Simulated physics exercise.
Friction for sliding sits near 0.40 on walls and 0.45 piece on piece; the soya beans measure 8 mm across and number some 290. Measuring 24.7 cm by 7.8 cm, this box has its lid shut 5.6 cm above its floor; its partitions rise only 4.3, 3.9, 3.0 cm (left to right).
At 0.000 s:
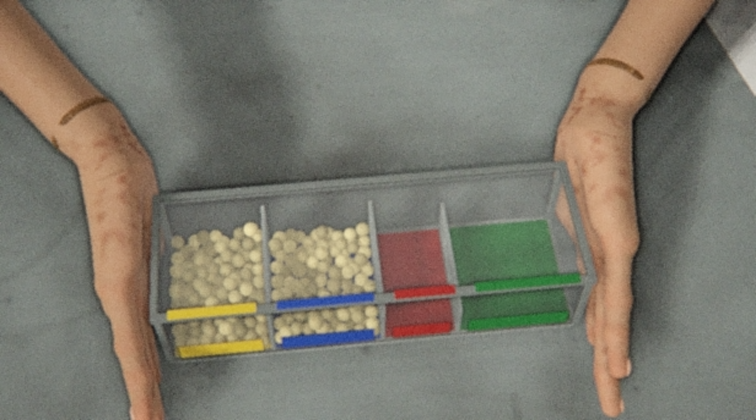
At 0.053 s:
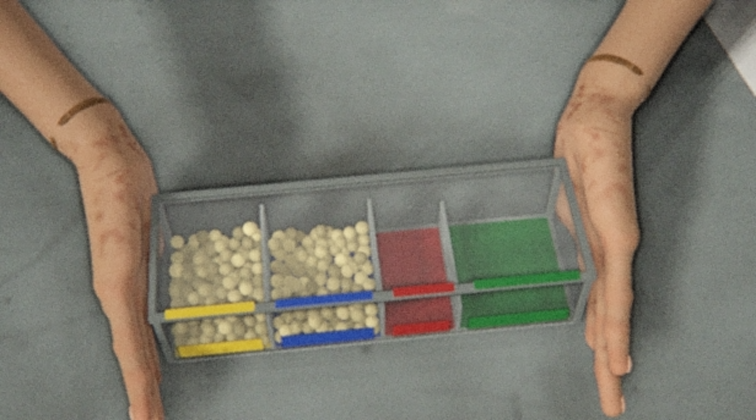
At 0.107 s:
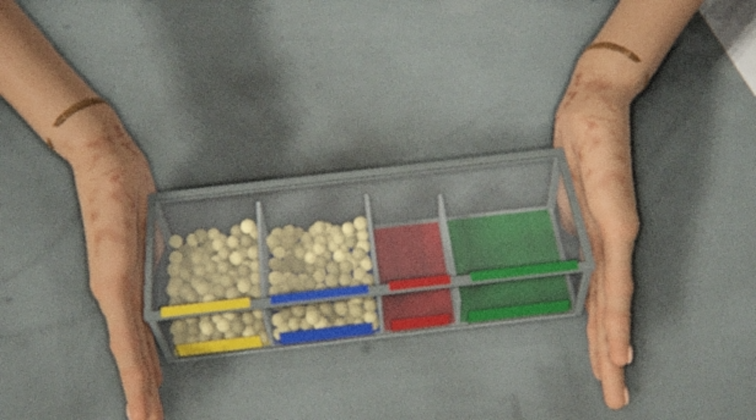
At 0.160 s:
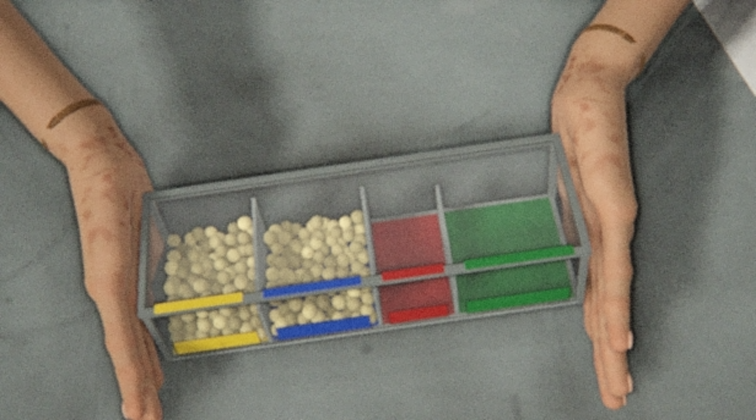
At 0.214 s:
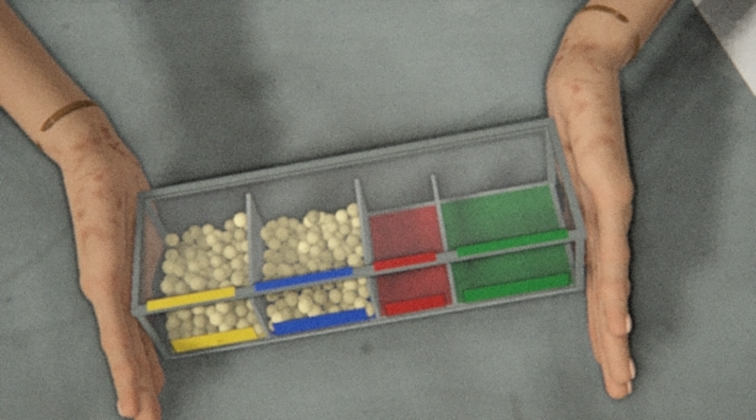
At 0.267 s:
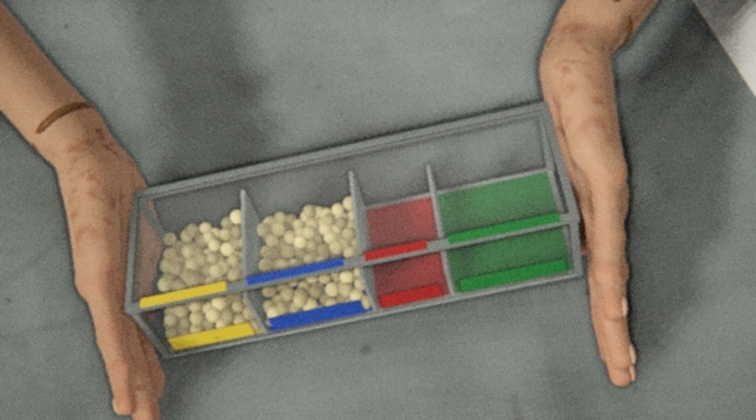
In the video, two hands hold a clear divided box with pale round beans in its yellow and blue sections, beside empty red and green ones. The hands gradually tilt the box, raising its right side.
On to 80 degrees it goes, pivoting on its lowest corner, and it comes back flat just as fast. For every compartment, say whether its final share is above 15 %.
Red: No, blue: Yes, green: No, yellow: Yes.
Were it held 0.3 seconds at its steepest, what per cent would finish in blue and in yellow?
Result - blue: 40 %; yellow: 60 %.
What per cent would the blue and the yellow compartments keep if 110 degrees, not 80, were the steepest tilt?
Blue: 30 per cent; yellow: 70 per cent.
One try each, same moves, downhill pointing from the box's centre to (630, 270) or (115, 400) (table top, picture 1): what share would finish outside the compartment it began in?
I'd put it at about 15 per cent for the first tilt and about 0 per cent for the second.
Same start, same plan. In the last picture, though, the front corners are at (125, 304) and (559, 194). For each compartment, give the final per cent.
Red 0 %, blue 40 %, green 0 %, yellow 60 %.
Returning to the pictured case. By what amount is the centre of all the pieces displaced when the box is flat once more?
About 1.0 cm.
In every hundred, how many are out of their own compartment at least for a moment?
Estimate: Some 5 per cent.
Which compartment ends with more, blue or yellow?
Fuller: Yellow.
Then, at 1.43 s, tilt 80 degrees; blue 45 %, yellow 55 %.
After 2.20 s, tilt 36 degrees; blue 40 %, yellow 60 %.
After 3.00 s, tilt 0 degrees; blue 40 %, yellow 60 %.
At rest (3.5 s), red 0 %, blue 40 %, green 0 %, yellow 60 %.
